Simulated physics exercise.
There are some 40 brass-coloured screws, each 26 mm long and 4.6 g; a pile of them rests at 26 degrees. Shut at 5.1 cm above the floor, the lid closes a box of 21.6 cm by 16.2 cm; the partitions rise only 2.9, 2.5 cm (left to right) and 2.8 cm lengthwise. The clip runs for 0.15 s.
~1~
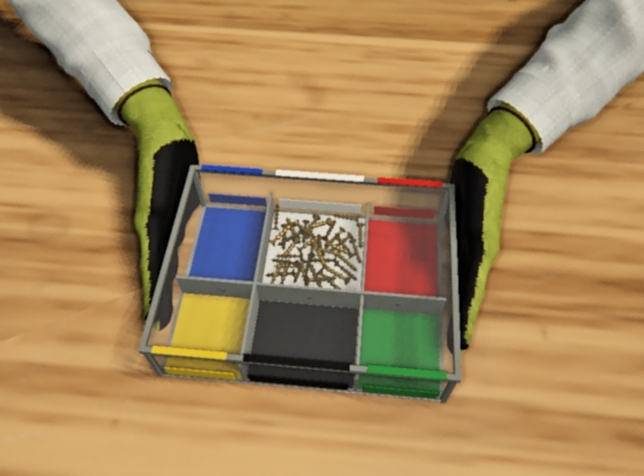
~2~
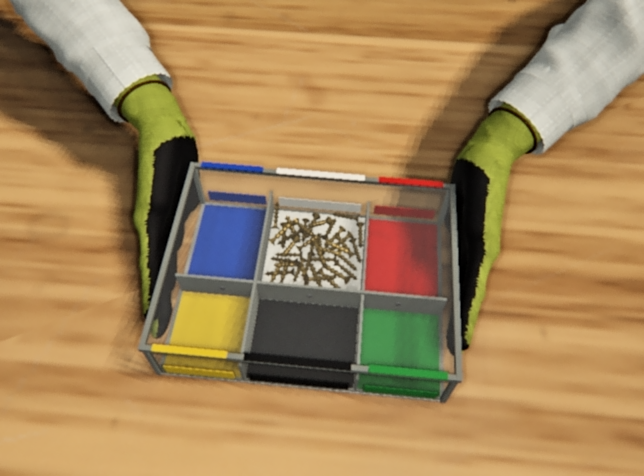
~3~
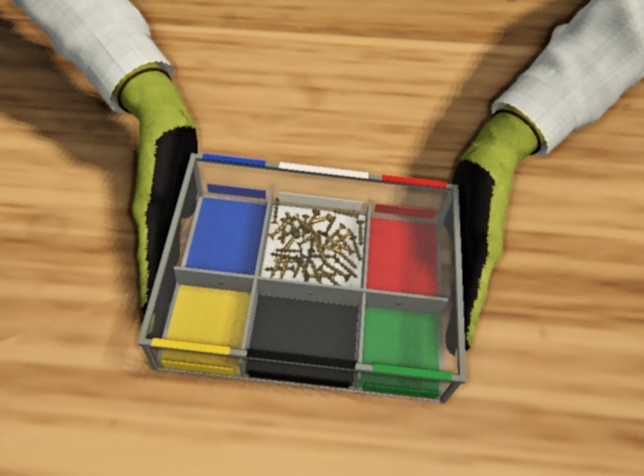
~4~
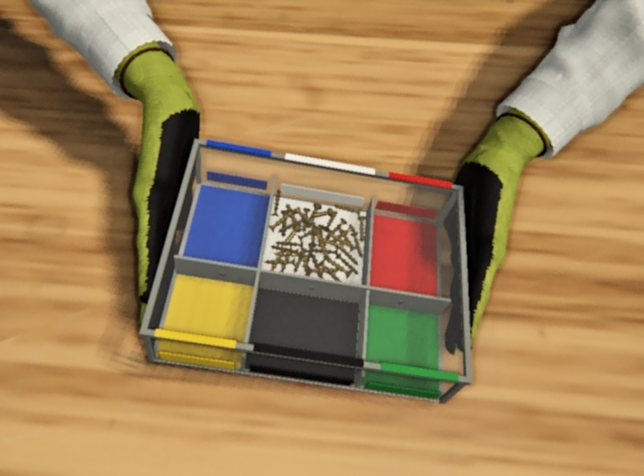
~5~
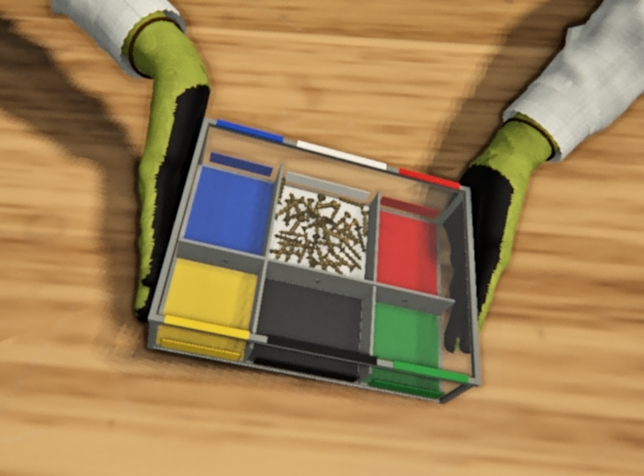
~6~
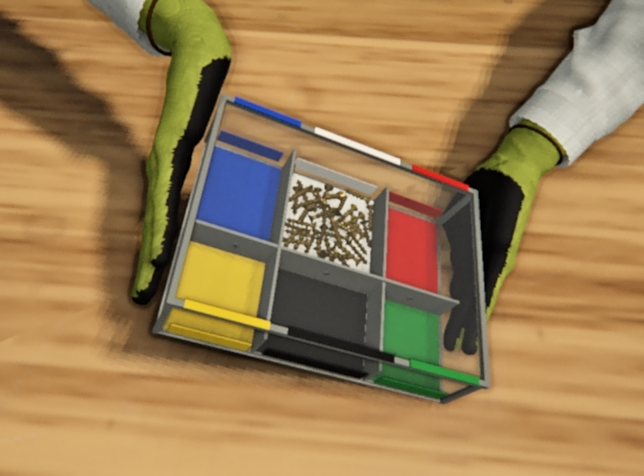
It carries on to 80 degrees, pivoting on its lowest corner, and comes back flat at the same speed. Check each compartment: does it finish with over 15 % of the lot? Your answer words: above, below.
Red - above; blue - below; green - below; yellow - below; white - above; black - below.
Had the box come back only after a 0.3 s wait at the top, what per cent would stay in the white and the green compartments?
You'd end up with white at 40 per cent and green at 0 per cent.
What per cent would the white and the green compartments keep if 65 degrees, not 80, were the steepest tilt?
The white compartment would hold 55 per cent, the green one 0 per cent.
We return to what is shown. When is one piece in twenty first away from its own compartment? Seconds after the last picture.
That happens at about 0.25 s on the clock.
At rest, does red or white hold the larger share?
More ends up in the red one.
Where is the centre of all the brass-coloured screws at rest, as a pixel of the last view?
Close to pixel (418, 266).
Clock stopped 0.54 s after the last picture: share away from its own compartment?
Around 75 per cent.
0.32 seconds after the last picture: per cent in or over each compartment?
You'd find red at 35, blue at 0, green at 0, yellow at 0, white at 65 and black at 0 per cent.
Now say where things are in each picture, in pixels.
In the first picture, box tilt 0 degrees, front corners at (146, 348) and (454, 376); white 100 %.
In the second picture, box tilt 1 degrees, front corners at (145, 346) and (456, 376).
In the third picture, box tilt 4 degrees, front corners at (145, 340) and (459, 377), lowest corner right front.
In the fourth picture, box tilt 9 degrees, front corners at (147, 330) and (465, 378), lowest corner right front.
In the fifth picture, box tilt 16 degrees, front corners at (156, 316) and (474, 379), lowest corner right front.
In the sixth picture, box tilt 24 degrees, front corners at (174, 300) and (483, 382), lowest corner right front; white 100 %.
Then, 0.32 s after the last picture, tilt 79 degrees; red 35 %, white 65 %.
Then, 0.54 s after the last picture, tilt 30 degrees; red 75 %, white 25 %.
Then, 0.87 s after the last picture, tilt 0 degrees; red 75 %, white 25 %.
In the end, red 75 %, blue 0 %, green 0 %, yellow 0 %, white 25 %, black 0 %.
